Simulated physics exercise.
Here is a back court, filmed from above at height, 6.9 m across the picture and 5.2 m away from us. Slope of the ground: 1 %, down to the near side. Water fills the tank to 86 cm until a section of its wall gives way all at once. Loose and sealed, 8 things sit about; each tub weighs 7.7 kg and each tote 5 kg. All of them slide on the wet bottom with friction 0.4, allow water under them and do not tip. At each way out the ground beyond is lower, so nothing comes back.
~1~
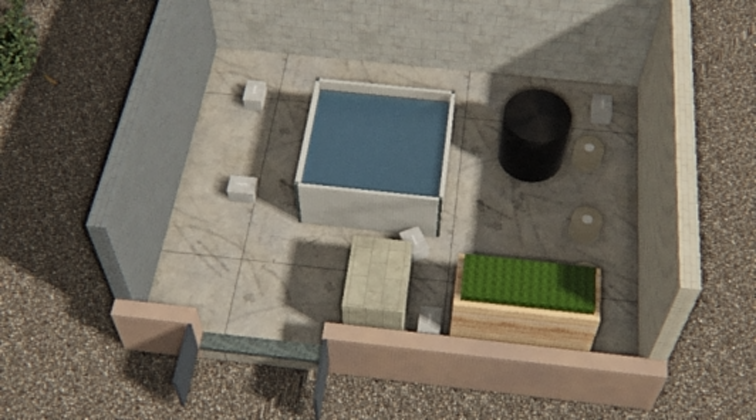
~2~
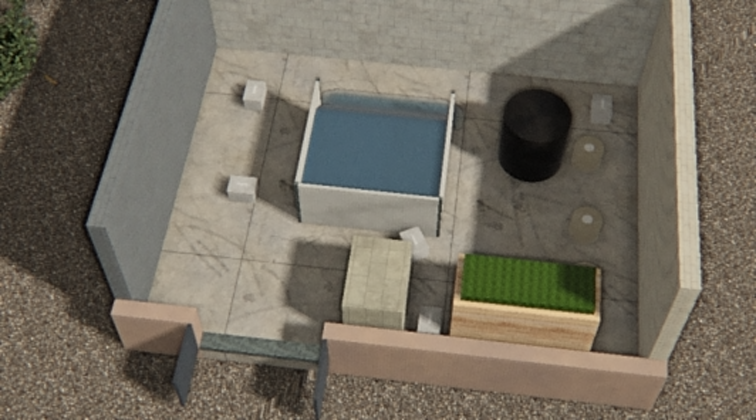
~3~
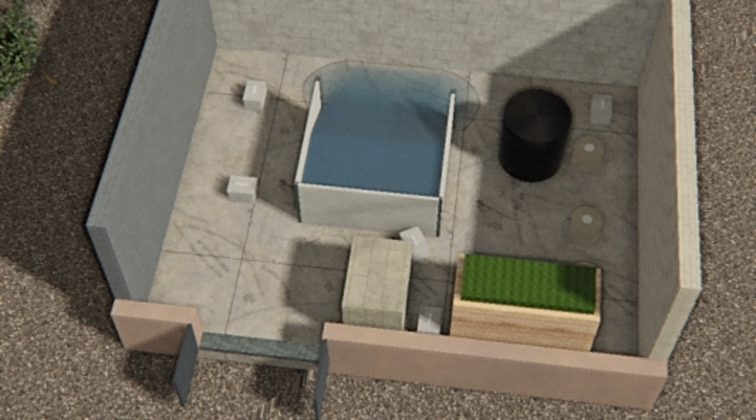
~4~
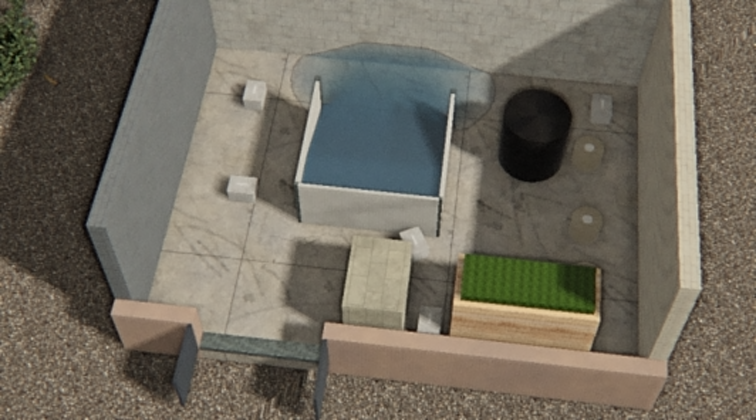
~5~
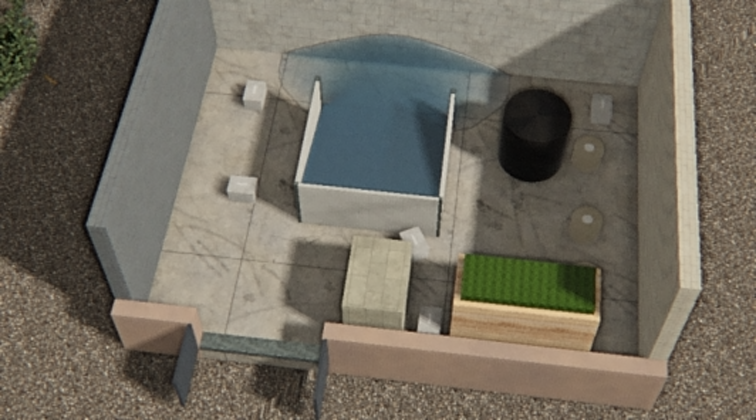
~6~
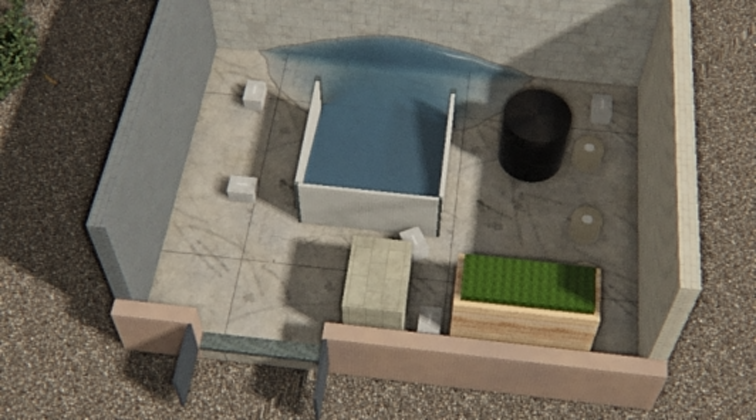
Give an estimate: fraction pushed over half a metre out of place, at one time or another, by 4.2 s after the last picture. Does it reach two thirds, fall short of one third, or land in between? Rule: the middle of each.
By the time shown, two thirds or over will have gone that far.
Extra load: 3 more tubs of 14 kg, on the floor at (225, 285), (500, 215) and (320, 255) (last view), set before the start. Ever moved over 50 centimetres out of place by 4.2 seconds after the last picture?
Order as listed: Beyond half a metre / inside half a metre / inside half a metre.
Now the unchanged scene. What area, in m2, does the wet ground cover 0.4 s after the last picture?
Flooded: Near 9.5 m2.
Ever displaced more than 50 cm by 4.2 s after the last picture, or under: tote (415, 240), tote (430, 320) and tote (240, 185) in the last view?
The first is inside the limit, the second inside the limit, and the third beyond the limit.
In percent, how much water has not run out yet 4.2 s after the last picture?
About 92 in a hundred parts of the water.
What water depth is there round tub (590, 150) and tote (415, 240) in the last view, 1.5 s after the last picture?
Depth approx. 2 cm / 0 cm.
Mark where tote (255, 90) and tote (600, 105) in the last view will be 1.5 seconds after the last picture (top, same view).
First one near (236, 149), second near (634, 140).
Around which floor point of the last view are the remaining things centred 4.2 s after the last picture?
The centre sits near (432, 289).
Then, 0.4 s after the last picture 0 of 8 are over 50 cm from their spots; 0 afloat.
Then, 1.5 s after the last picture 2 of 8 are over 50 cm from their spots; 1 afloat.
Then, 2.8 s after the last picture 6 of 8 are over 50 cm from their spots; 2 afloat.
Then, 4.2 s after the last picture 6 of 8 are over 50 cm from their spots, and 6 have been at some point; 5 afloat.
